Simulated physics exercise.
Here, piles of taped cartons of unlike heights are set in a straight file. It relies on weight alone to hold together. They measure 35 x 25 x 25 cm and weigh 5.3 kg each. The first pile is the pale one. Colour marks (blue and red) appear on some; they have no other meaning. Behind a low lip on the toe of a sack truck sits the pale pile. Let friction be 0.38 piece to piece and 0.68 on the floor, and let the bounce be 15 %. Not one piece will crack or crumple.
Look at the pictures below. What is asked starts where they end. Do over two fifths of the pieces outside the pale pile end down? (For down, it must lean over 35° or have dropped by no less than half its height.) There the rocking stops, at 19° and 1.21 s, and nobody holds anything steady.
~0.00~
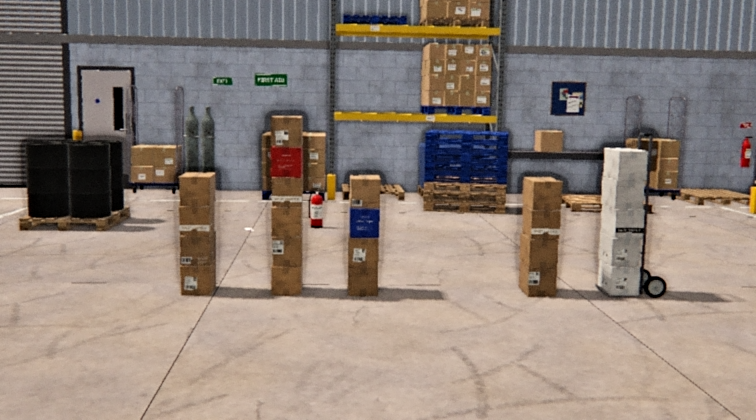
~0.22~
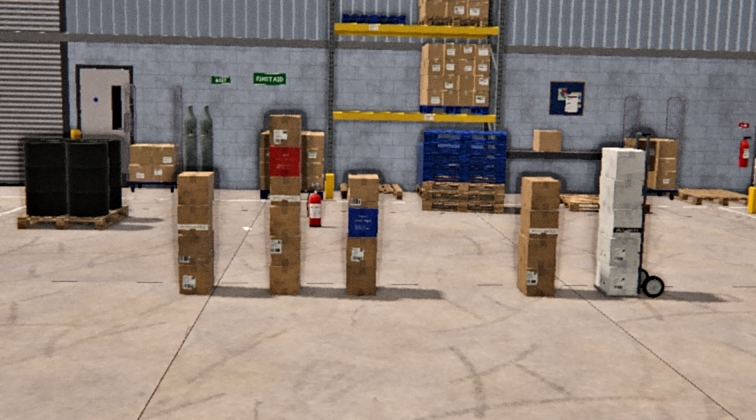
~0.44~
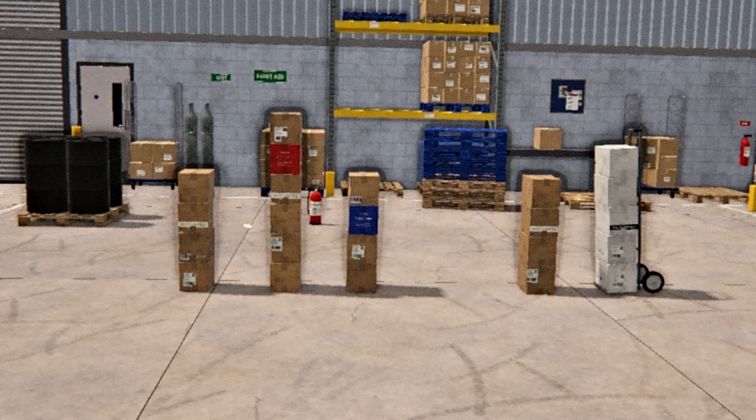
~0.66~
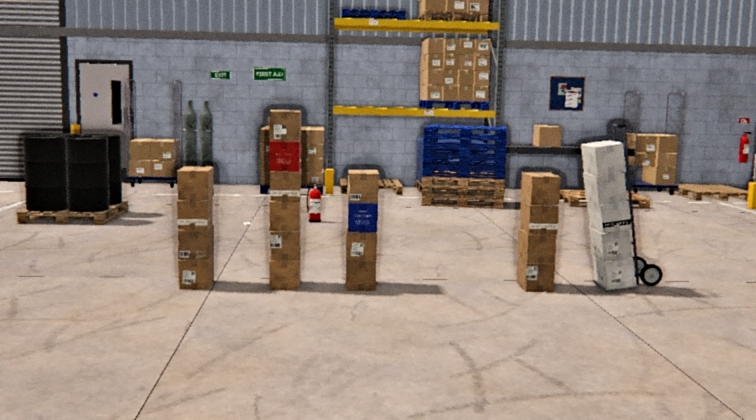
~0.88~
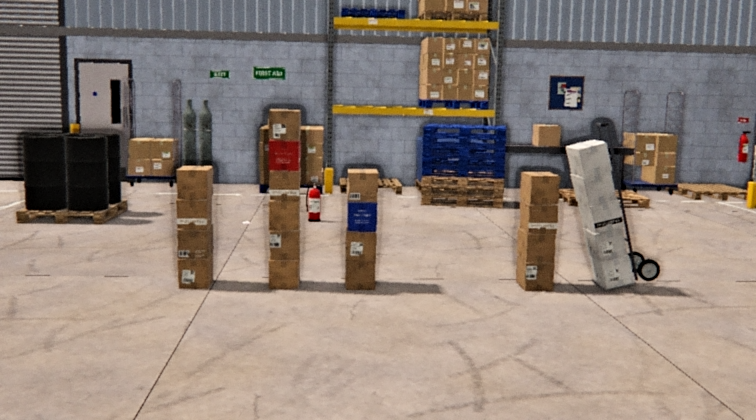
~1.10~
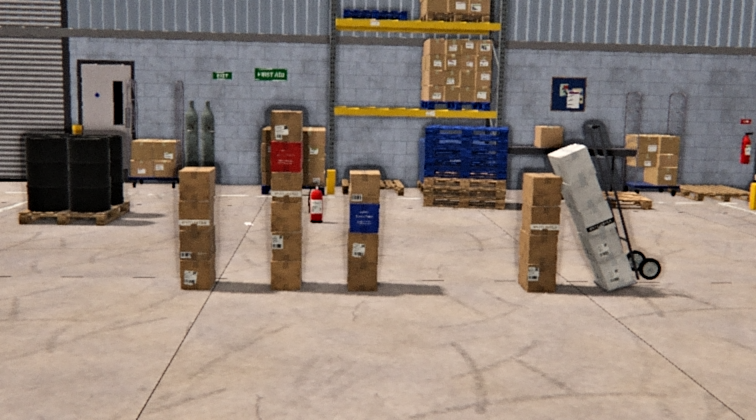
Smaller than two fifths.
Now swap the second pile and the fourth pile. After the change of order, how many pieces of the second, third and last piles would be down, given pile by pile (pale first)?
Count of fallen pieces - second: 6; third: 4; last: 3.
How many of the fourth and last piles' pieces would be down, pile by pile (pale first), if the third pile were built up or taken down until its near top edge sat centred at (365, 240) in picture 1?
Counts down - fourth: 0; last: 0.
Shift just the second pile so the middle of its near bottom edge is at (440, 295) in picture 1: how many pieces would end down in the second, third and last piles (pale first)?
Pile tally - second: 0, third: 0, last: 0.
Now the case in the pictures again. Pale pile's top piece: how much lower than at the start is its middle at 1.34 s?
10 cm.
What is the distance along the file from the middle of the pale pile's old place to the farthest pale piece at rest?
160 cm.
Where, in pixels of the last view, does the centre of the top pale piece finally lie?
At about (432, 246).
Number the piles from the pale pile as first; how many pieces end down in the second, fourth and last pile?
For the second pile 4, for the fourth pile 0, for the last pile 0.
Around 1.34 s, 0 of the pale pile down; none of the 18 other cartons down, 2 disturbed.
Around 1.68 s, 5 of the pale pile down; none of the 18 other cartons down, 4 disturbed.
Around 1.92 s, 5 of the pale pile down; 4 of the 18 other cartons down.
Finally (3.6 s), 5 of the pale pile down; 4 of the 18 other cartons down; blue carton unmoved; red carton unmoved. That is 22 per cent. Seen by the last camera, middles, blue carton near (364, 216), red carton near (287, 156).
